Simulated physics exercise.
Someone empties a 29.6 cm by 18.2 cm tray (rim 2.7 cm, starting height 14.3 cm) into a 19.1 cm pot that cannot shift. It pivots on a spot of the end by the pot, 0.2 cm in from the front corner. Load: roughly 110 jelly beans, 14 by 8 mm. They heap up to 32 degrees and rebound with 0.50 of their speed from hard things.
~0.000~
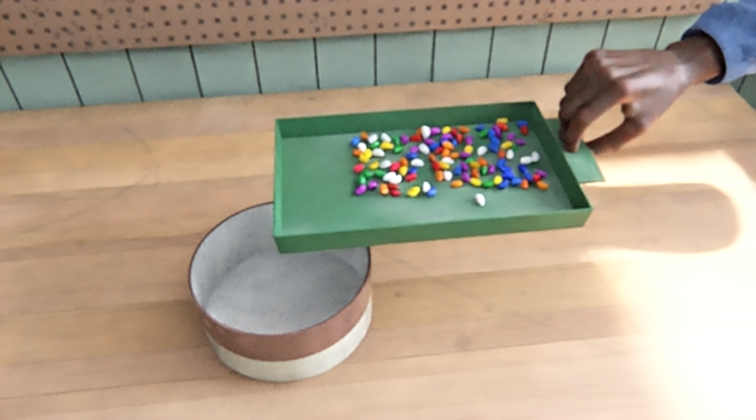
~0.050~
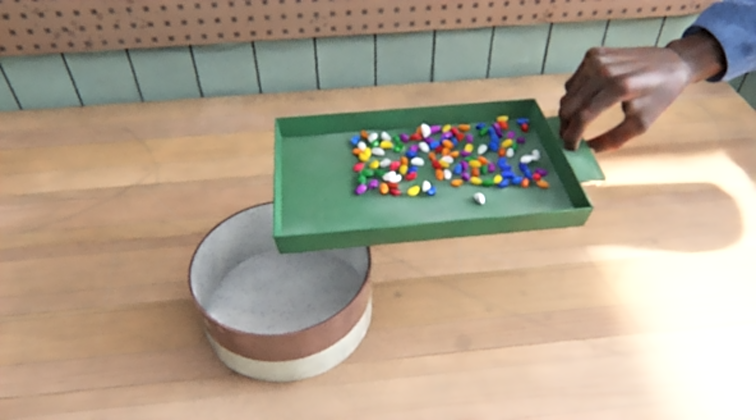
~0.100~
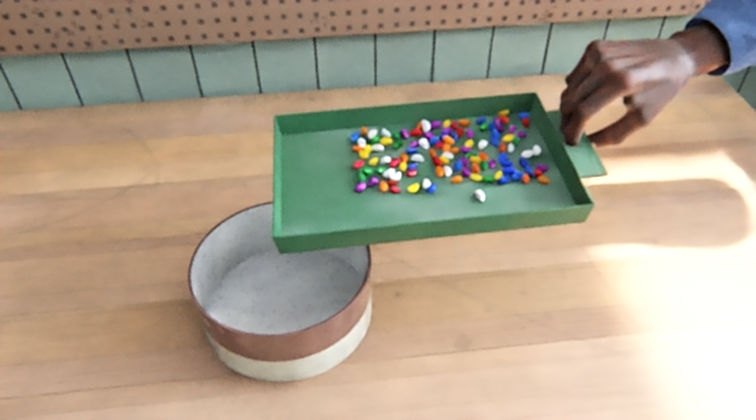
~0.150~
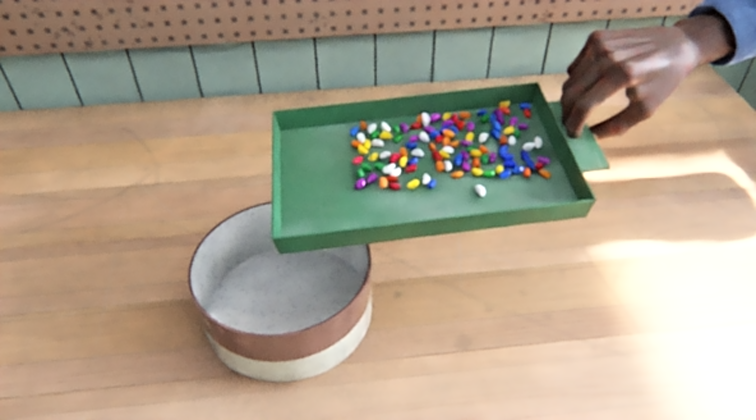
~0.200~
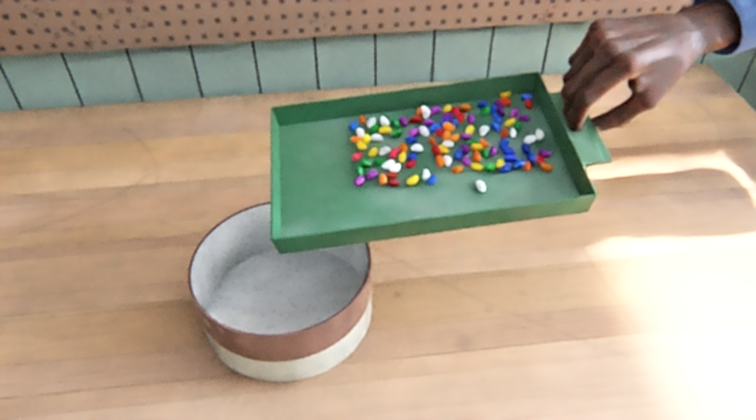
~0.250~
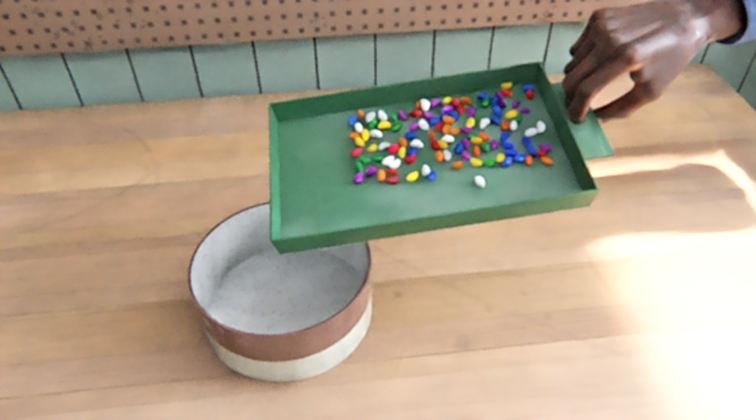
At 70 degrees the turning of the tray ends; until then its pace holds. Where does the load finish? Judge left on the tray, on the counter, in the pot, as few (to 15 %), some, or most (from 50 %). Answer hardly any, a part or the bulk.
Tray: The bulk, counter: Hardly any, pot: Hardly any.
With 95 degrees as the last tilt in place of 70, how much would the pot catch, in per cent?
In that case some 45 per cent.
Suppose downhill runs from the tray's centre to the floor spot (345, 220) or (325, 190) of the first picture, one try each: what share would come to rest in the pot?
About 10 and 0 per cent.
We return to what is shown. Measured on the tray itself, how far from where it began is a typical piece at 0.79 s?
Roughly 10 cm.
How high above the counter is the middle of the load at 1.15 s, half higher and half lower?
Roughly 18 cm.
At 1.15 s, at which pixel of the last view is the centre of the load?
Near (319, 224).
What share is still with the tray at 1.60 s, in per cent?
Roughly 95 per cent.
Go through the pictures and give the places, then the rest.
The first frame shows tray tilt 0 degrees, front corners at (277, 234) and (589, 207); middle of the pieces at (447, 161); pot at (281, 261).
The second frame shows tray tilt 1 degrees, front corners at (277, 234) and (589, 206); middle of the pieces at (447, 160).
The third frame shows tray tilt 2 degrees, front corners at (276, 235) and (590, 203); middle of the pieces at (448, 156).
The fourth frame shows tray tilt 5 degrees, front corners at (276, 235) and (592, 198), lowest corner left front; middle of the pieces at (448, 150).
The fifth frame shows tray tilt 7 degrees, front corners at (275, 236) and (593, 193), lowest corner left front; middle of the pieces at (448, 144).
The sixth frame shows tray tilt 10 degrees, front corners at (274, 237) and (594, 188), lowest corner left front; middle of the pieces at (448, 139); pot at (281, 261). Its pace works out near 55 degrees a second.
After 0.79 s, tilt 38 degrees; the tray holds 100 %, the pot 0 %.
After 1.15 s, tilt 57 degrees; the tray holds 100 %, the pot 0 %.
After 1.60 s, tilt 70 degrees; the tray holds 95 %, the pot 5 %.
In the end, at 2.7 s, tray 90 %, counter 5 %, pot 5 %.
